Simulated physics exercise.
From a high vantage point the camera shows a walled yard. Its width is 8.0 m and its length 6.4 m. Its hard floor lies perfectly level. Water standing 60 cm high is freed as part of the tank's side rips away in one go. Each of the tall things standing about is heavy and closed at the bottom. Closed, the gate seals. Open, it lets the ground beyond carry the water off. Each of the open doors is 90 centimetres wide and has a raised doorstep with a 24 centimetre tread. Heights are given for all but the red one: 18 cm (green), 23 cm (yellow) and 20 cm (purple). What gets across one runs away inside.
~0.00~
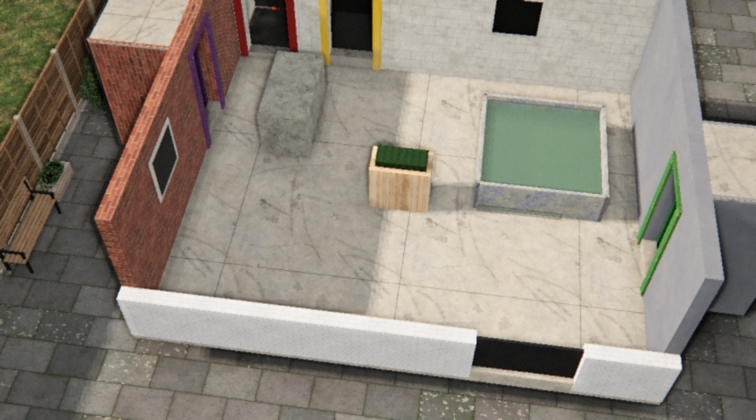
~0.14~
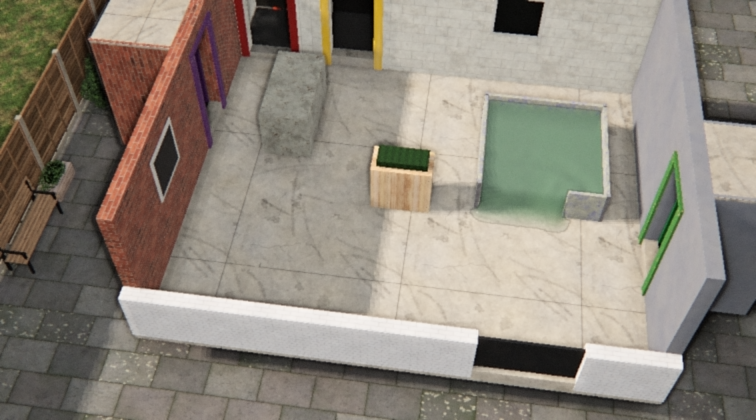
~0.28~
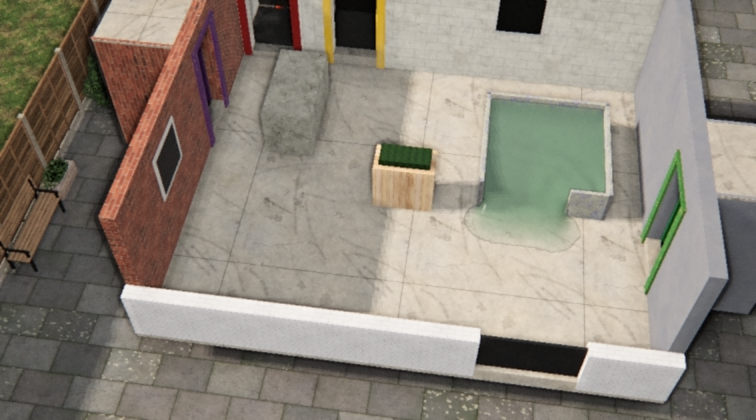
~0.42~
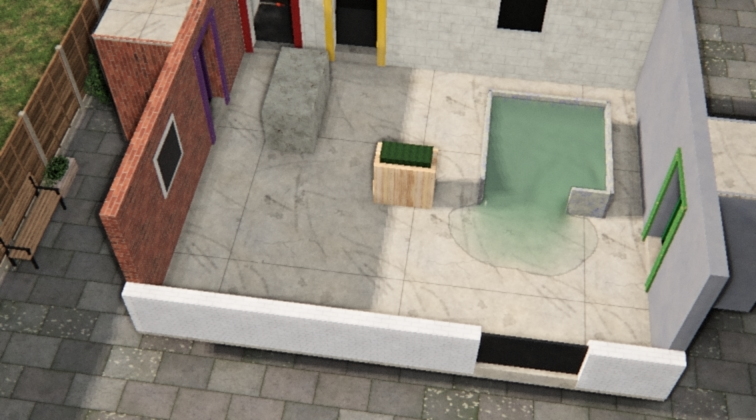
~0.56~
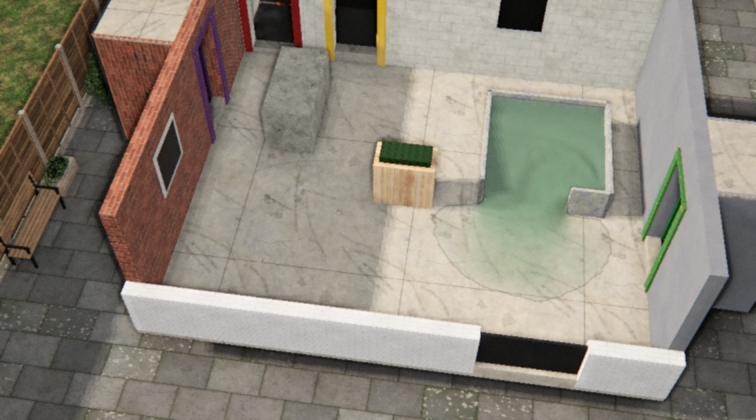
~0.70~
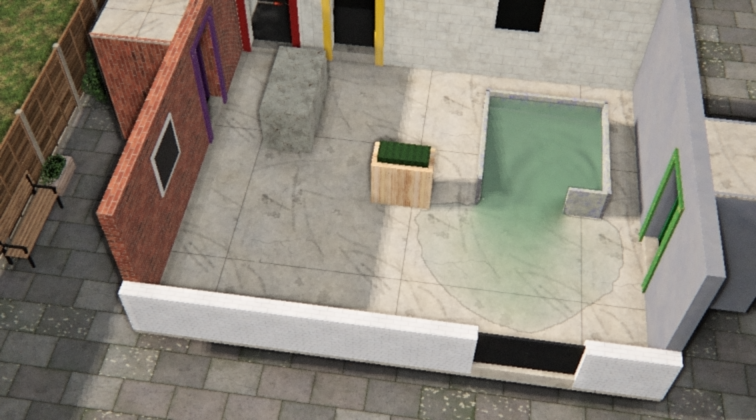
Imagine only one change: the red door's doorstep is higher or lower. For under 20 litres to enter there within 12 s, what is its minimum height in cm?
Its minimum height would be about 10 cm.
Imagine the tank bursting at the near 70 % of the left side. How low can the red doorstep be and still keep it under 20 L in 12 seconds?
It needs to be about 8.0 cm high.
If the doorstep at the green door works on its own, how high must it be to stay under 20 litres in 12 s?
At green, about 5.0 cm.
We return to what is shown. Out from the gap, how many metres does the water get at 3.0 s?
6.6 m.
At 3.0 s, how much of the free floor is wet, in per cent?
Near 35 per cent of the open floor.
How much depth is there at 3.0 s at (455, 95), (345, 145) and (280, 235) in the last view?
Depths in order: 0 / 0 / 0 cm.
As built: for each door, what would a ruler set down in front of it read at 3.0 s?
Door by door, in centimetres - red 0, green 5, yellow 0, purple 0.
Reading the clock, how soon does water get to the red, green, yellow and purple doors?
The red door gets it at 6.5 s, the green door at 1.2 s, the yellow door at 7.5 s and the purple door at 5.0 s.
After 1.4 s water covers 25 % of the floor, deepest (32 cm) near (495, 356); it has not reached the red door.
After 3.0 s water covers 35 % of the floor, deepest (32 cm) near (645, 375); it has not reached the red door.
After 12.0 s water covers 100 % of the floor, deepest (12 cm) near (243, 53); 11 cm at the red door, 10 litres in over its 11 cm doorstep.
At the red door as built, the water arrived by 6.4 s and peaked near 14 cm at 7.2 s.
With a doorstep of 9 cm, 33 litres would have come in within the 12 s; with 12.5 cm, 3 litres. So under 20 litres takes about 10 cm.
